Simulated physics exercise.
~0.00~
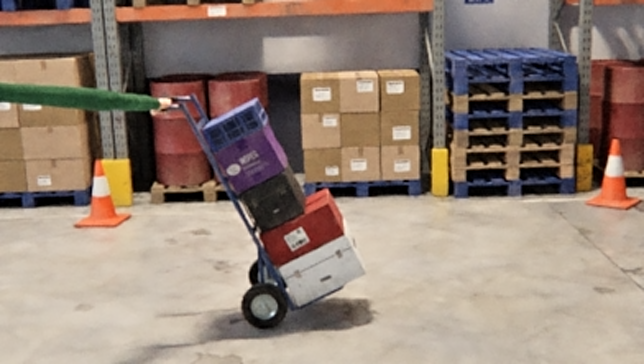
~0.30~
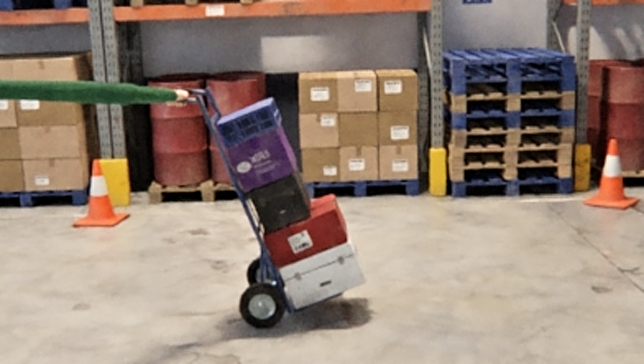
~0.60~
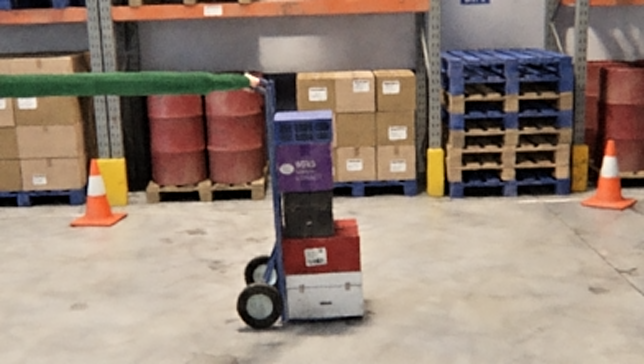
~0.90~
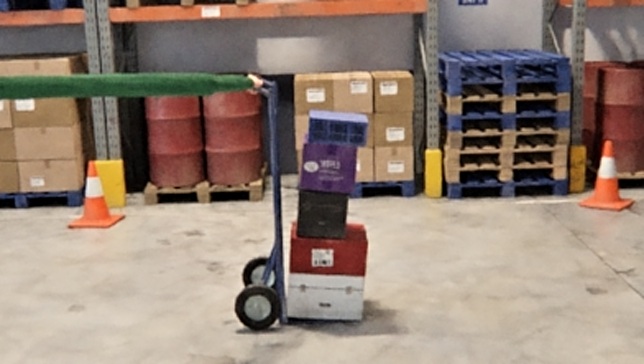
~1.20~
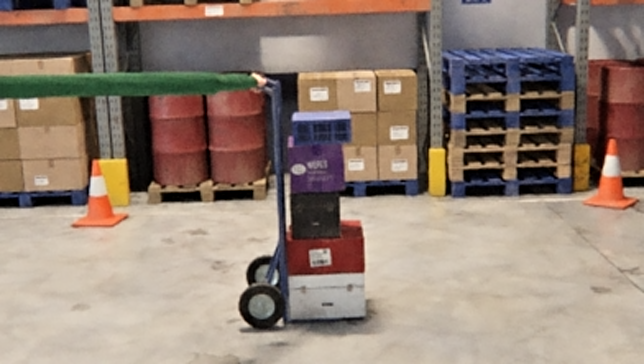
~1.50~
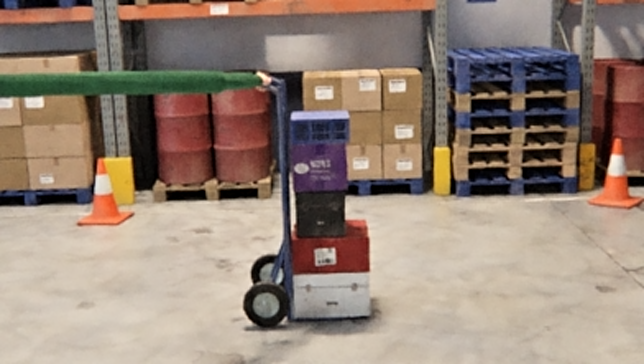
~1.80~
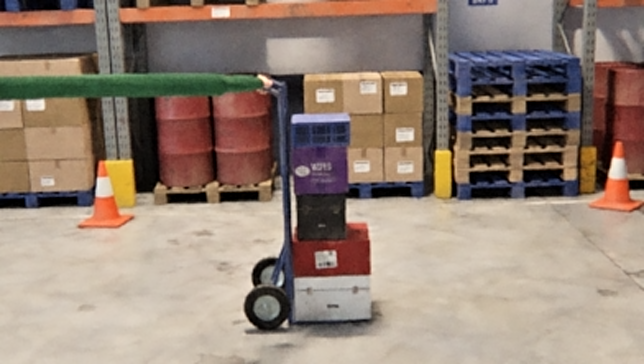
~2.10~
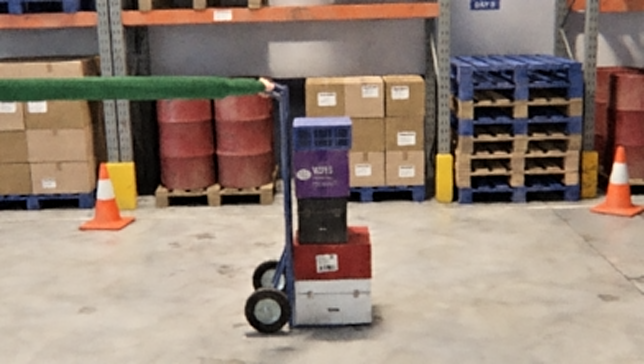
In a warehouse seen from the side by a slightly swaying camera, a green-sleeved arm reaches in from the left and holds a blue hand truck tilted back. It carries a stack with a white toolbox at the bottom, then a red box, a black toolbox, a purple box and a blue crate. Racks of cartons, red drums and pallets stand behind, with orange cones at either side. The arm swings the truck upright, and the upper boxes rock forward to the right. They settle back, and the stack stands still, all in place.
